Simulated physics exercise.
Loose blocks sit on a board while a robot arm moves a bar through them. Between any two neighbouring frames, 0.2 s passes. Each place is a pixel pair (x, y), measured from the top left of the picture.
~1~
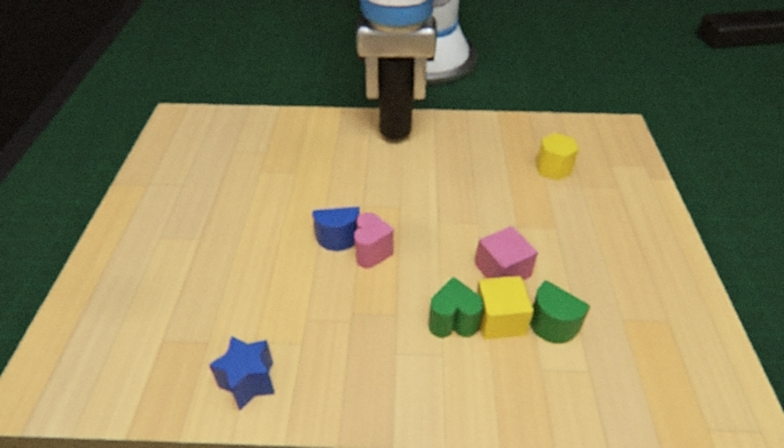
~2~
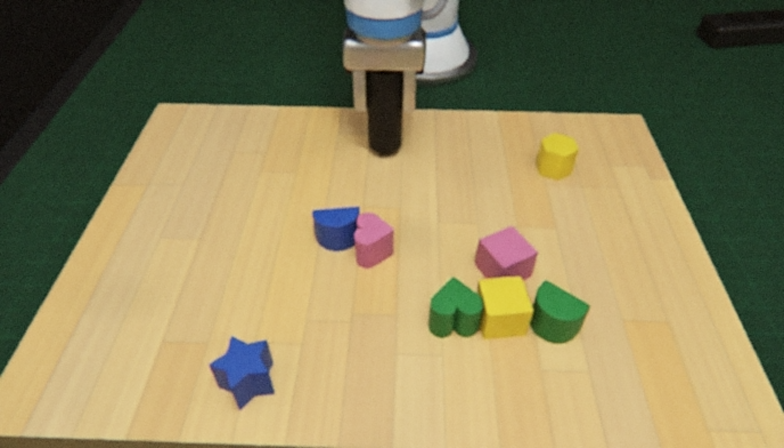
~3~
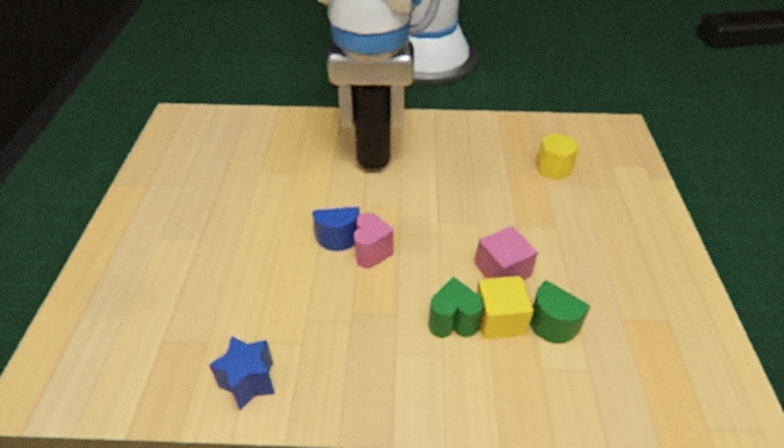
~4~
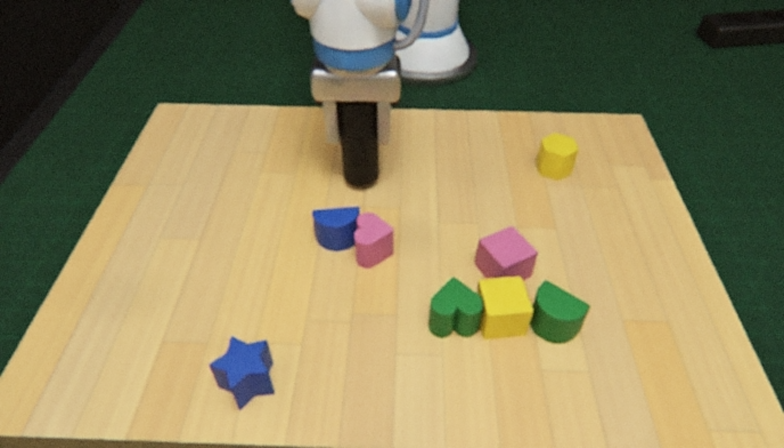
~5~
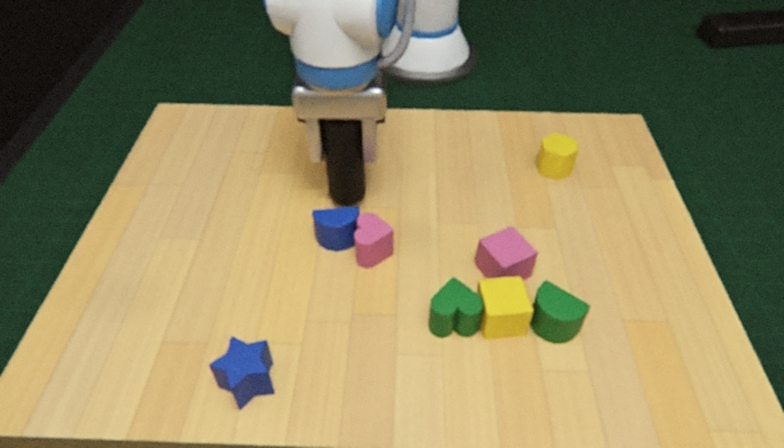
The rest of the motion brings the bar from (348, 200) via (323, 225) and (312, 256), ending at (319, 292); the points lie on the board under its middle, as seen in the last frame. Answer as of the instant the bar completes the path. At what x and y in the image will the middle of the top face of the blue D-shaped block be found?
I predict (344, 243).
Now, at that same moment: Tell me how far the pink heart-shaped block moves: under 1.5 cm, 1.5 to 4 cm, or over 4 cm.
Result: Under 1.5 cm.
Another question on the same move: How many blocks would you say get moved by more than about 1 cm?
I think only one will be displaced.
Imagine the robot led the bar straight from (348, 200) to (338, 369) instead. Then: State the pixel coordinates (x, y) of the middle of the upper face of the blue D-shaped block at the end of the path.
(302, 287)
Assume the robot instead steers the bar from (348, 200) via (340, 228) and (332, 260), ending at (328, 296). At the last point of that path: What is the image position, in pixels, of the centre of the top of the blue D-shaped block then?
The middle of its upper face will lie at (313, 299).
The first path, step by step. One third of the way, bar (322, 218); blue D-shaped block (335, 219), turned 15° anticlockwise.
Two thirds of the way, bar (311, 250); blue D-shaped block (341, 238), turned 80° anticlockwise.
At the end, bar (318, 285); blue D-shaped block (344, 243), turned 100° anticlockwise; pink heart-shaped block still.
